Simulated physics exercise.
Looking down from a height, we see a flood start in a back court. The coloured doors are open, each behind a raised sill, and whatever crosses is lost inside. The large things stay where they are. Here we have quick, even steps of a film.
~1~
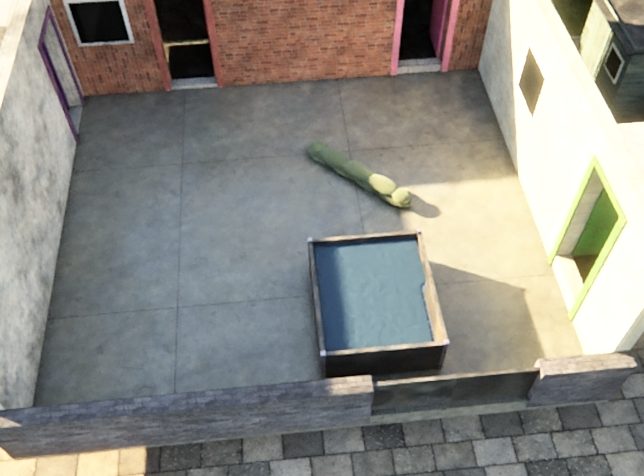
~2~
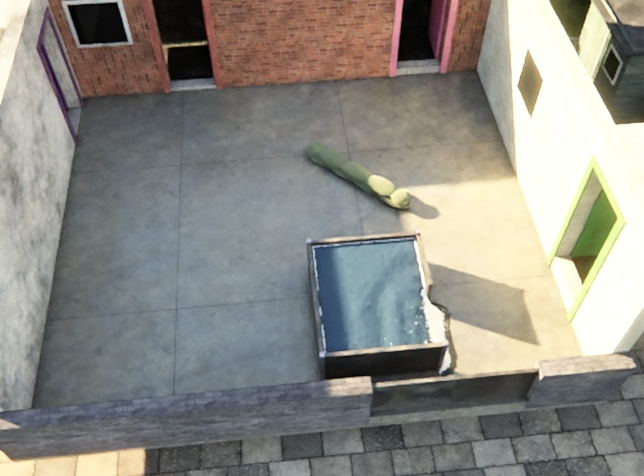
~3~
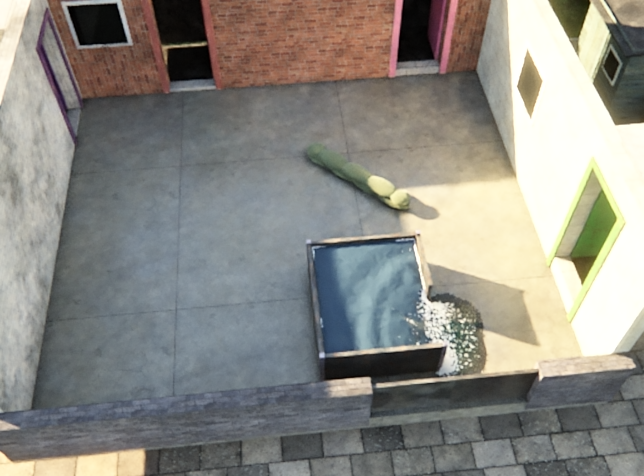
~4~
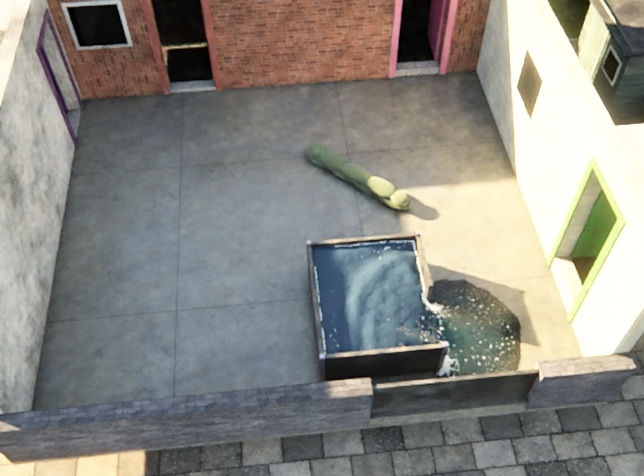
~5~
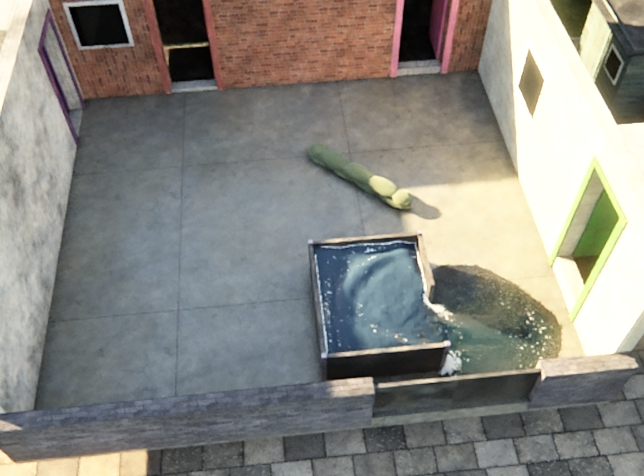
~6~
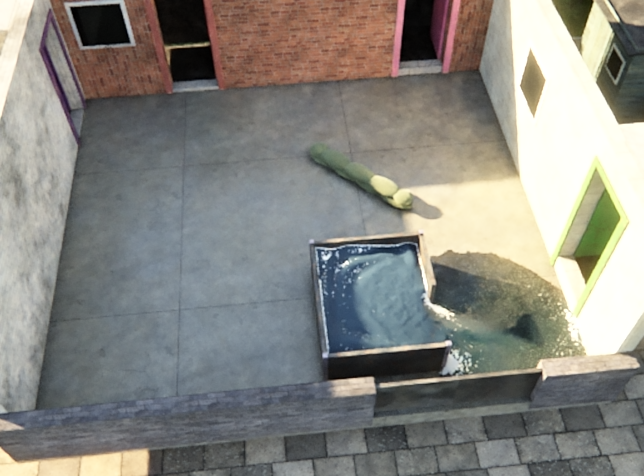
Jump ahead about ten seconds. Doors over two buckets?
Pink door not over; red door not over; purple door not over; green door not over.
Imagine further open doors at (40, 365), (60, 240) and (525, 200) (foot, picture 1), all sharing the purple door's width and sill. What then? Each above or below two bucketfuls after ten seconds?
Stays below the line; stays below the line; crosses the line.
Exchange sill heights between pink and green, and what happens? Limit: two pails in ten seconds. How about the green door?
My guess is that green crosses the mark.
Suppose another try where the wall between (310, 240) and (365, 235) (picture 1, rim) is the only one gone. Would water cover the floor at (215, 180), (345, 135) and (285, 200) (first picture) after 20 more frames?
Taking the points in order: Swamped, unwetted and swamped.
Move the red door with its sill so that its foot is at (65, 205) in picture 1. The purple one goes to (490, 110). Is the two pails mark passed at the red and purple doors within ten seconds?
Result - red door remains within the limit; purple door exceeds the limit.
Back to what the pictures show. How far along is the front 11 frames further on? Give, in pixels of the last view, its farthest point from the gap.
Farthest reach: About (508, 150).
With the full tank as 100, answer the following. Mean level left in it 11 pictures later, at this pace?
That comes to about 50 per cent.
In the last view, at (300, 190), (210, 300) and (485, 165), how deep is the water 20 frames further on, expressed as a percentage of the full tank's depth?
Going in order, that's 0, 0 and 10 %.
A moment on, water covers 10 % of the floor; the pink door not reached, the red door not reached, the purple door not reached, the green door wet at the sill, nothing in.
Next, water covers 15 % of the floor; the pink door not reached, the red door not reached, the purple door not reached, the green door under two buckets in.
Then, water covers 30 % of the floor; the pink door not reached, the red door not reached, the purple door not reached, the green door under two buckets in.
Later, water covers 50 % of the floor; the pink door under two buckets in, the red door wet at the sill, nothing in, the purple door not reached, the green door under two buckets in.
In the end, water covers 85 % of the floor; the pink door under two buckets in, the red door wet at the sill, nothing in, the purple door under two buckets in, the green door under two buckets in.
